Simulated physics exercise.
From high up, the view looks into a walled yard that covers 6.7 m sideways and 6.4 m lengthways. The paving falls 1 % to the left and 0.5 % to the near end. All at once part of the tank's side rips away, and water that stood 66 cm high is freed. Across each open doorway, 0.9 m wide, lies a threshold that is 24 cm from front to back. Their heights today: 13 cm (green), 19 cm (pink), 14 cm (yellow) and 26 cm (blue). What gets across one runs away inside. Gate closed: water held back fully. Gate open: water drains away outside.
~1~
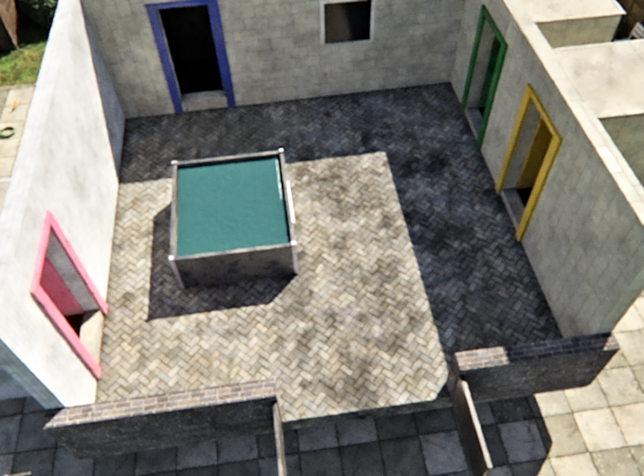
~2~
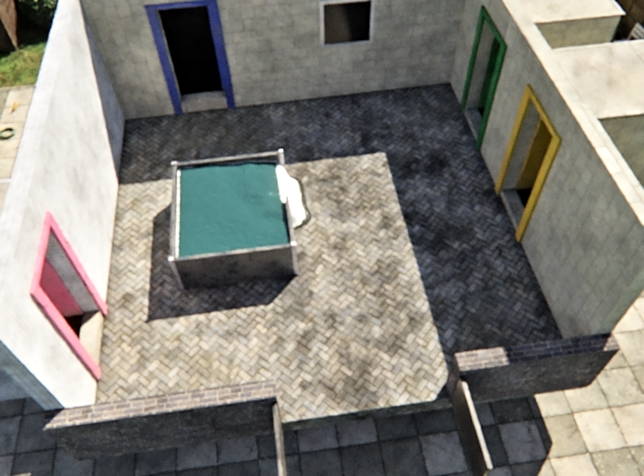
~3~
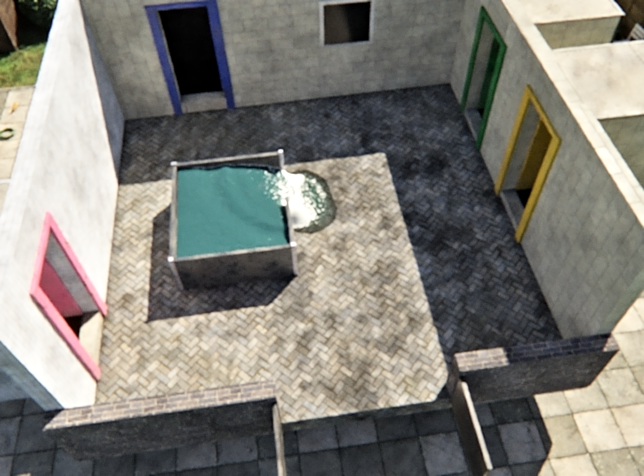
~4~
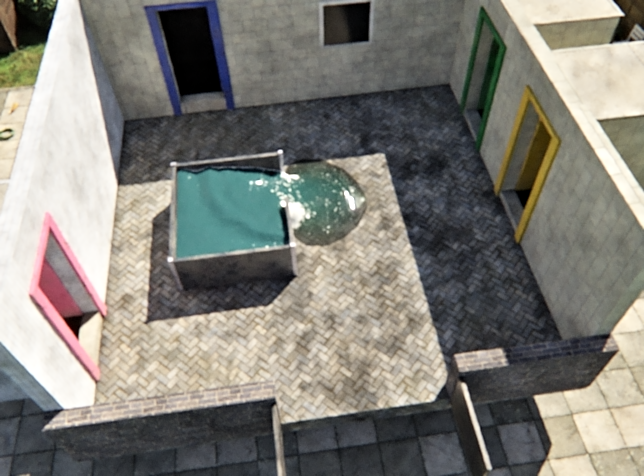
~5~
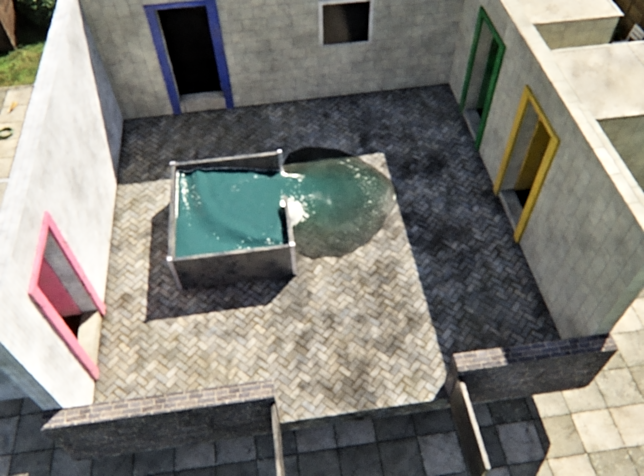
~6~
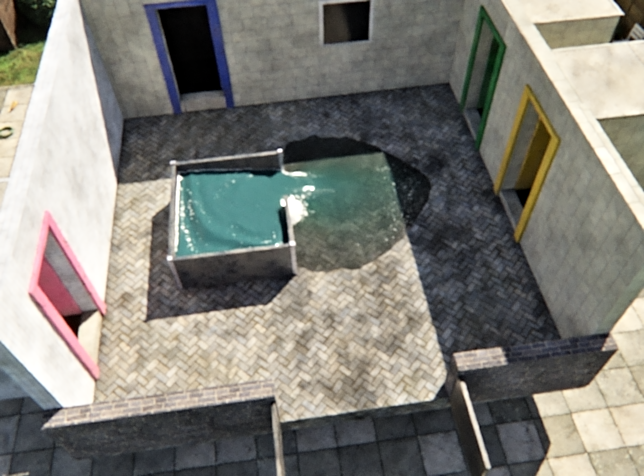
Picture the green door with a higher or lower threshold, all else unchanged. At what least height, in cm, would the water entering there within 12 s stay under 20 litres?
At about 15 cm.
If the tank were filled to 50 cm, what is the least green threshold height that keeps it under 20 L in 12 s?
The step would need to be some 10.0 cm high.
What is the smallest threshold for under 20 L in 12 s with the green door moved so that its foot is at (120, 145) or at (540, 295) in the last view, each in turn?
7.0 and 6.5 cm.
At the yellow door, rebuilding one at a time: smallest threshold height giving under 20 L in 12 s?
For yellow: Close to 14.5 cm.
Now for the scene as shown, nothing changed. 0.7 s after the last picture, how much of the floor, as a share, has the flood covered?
30 %.
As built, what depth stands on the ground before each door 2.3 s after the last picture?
Depths in cm: Green 17, pink 0, yellow 17, blue 0.
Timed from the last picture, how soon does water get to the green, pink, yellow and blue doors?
The green door at 0.7 s, the pink door at 7.5 s, the yellow door at 0.6 s, the blue door at 4.5 s.
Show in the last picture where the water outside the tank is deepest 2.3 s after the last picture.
Around pixel (459, 107).
Then, 0.7 s after the last picture water covers 30 % of the floor, deepest (37 cm) near (289, 196); 7 cm at the green door, 0 litres in over its 13 cm threshold.
Then, 2.3 s after the last picture water covers 40 % of the floor, deepest (26 cm) near (459, 107); 17 cm at the green door, 23 litres in over its 13 cm threshold.
Then, 11.3 s after the last picture water covers 100 % of the floor, deepest (10 cm) near (92, 418); 3 cm at the green door, 34 litres in over its 13 cm threshold.
At the green door as built, the water peaked near 21 cm, 1.7 s after the last picture.
With a threshold of 12.5 cm, 40 litres would have come in within the 12 s; with 17 cm, 8 litres. So under 20 litres takes about 15 cm.
